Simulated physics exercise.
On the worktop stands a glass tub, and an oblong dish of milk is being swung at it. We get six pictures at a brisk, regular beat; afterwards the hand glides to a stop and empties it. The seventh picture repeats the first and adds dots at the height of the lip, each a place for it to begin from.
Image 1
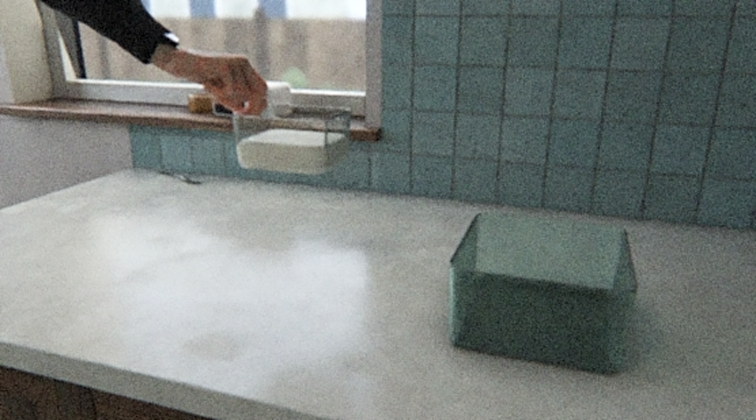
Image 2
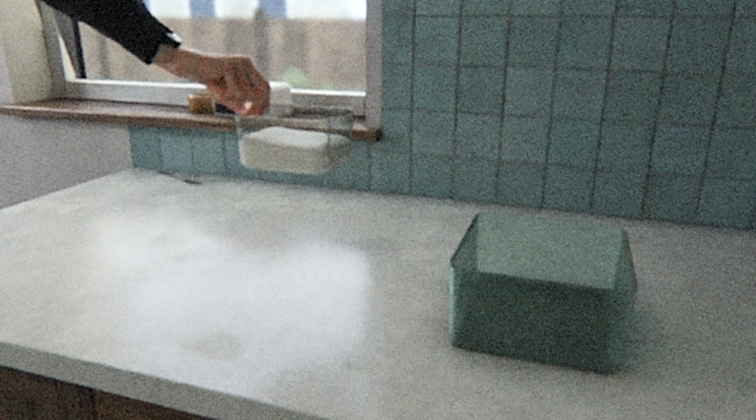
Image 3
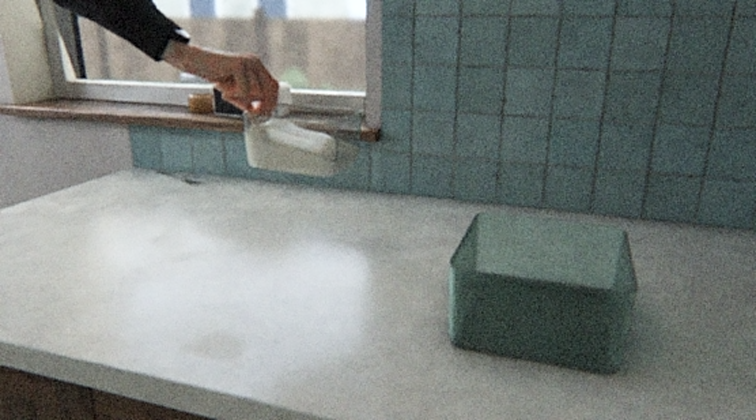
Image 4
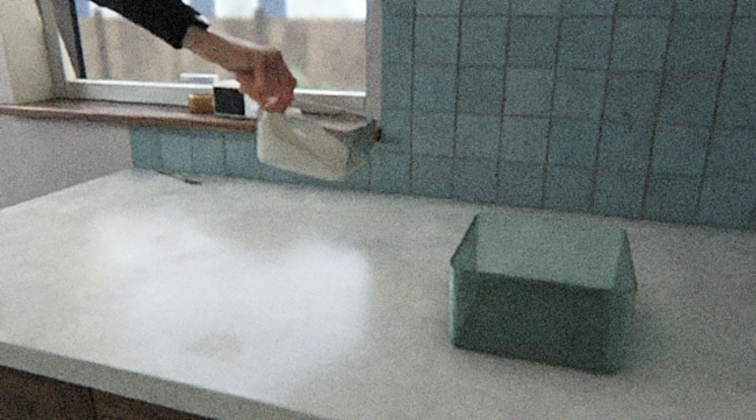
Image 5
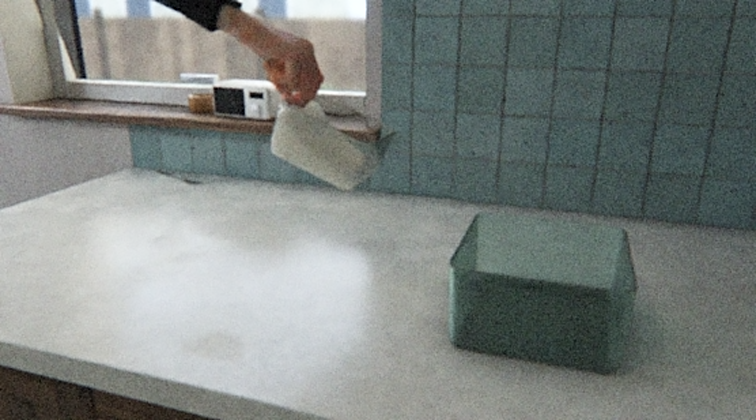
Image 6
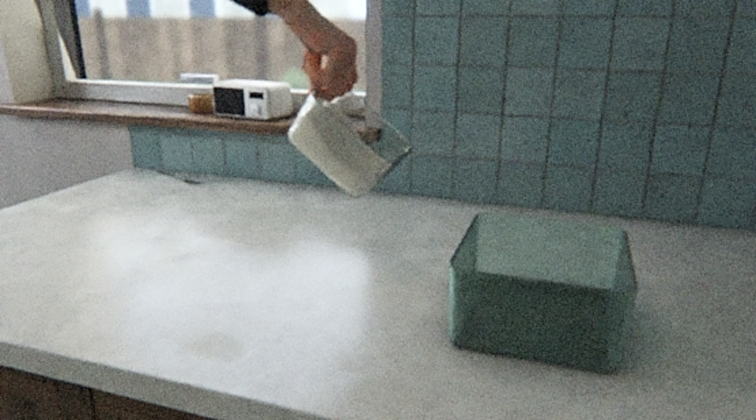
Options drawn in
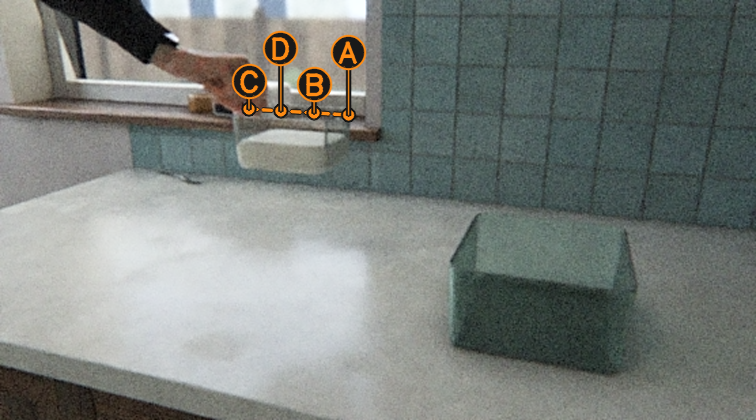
On a pale worktop by a window and blue-green tiles, a green-tinted glass tub stands at right while a hand holds an oblong clear dish of milk upright, then moves it rightward, tilting it progressively toward the tub.
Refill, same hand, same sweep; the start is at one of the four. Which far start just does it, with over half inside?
Spot B.
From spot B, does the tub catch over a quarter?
Yes.
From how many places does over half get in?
Two.
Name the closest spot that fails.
That would be D.
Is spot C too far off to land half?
Yes, it does.
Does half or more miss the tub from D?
Yes, that goes wrong.
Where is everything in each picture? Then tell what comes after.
Upright, lip at (337, 114); tub from (448, 341) to (620, 372); nothing has left yet, in the first frame.
Upright, lip at (340, 114); nothing has left yet, in the second frame.
Upright, lip at (349, 116); nothing has left yet, in the third frame.
Tipped about 10°, lip at (364, 124); nothing has left yet, in the fourth frame.
Tipped about 22°, lip at (383, 137); nothing has left yet, in the fifth frame.
Tipped about 38°, lip at (402, 154); nothing has left yet, in the sixth frame.
On the marked copy, A at (348, 114); B at (314, 112); C at (249, 109); D at (280, 110).
If A is chosen, about 96 % lands in the tub, 2 % falls short.
If B is chosen, about 69 % lands in the tub, 20 % falls short and 12 % goes beside or beyond.
If C is chosen, about 1 % lands in the tub, 96 % falls short and 4 % goes beside or beyond.
If D is chosen, about 22 % lands in the tub, 72 % falls short and 6 % goes beside or beyond.
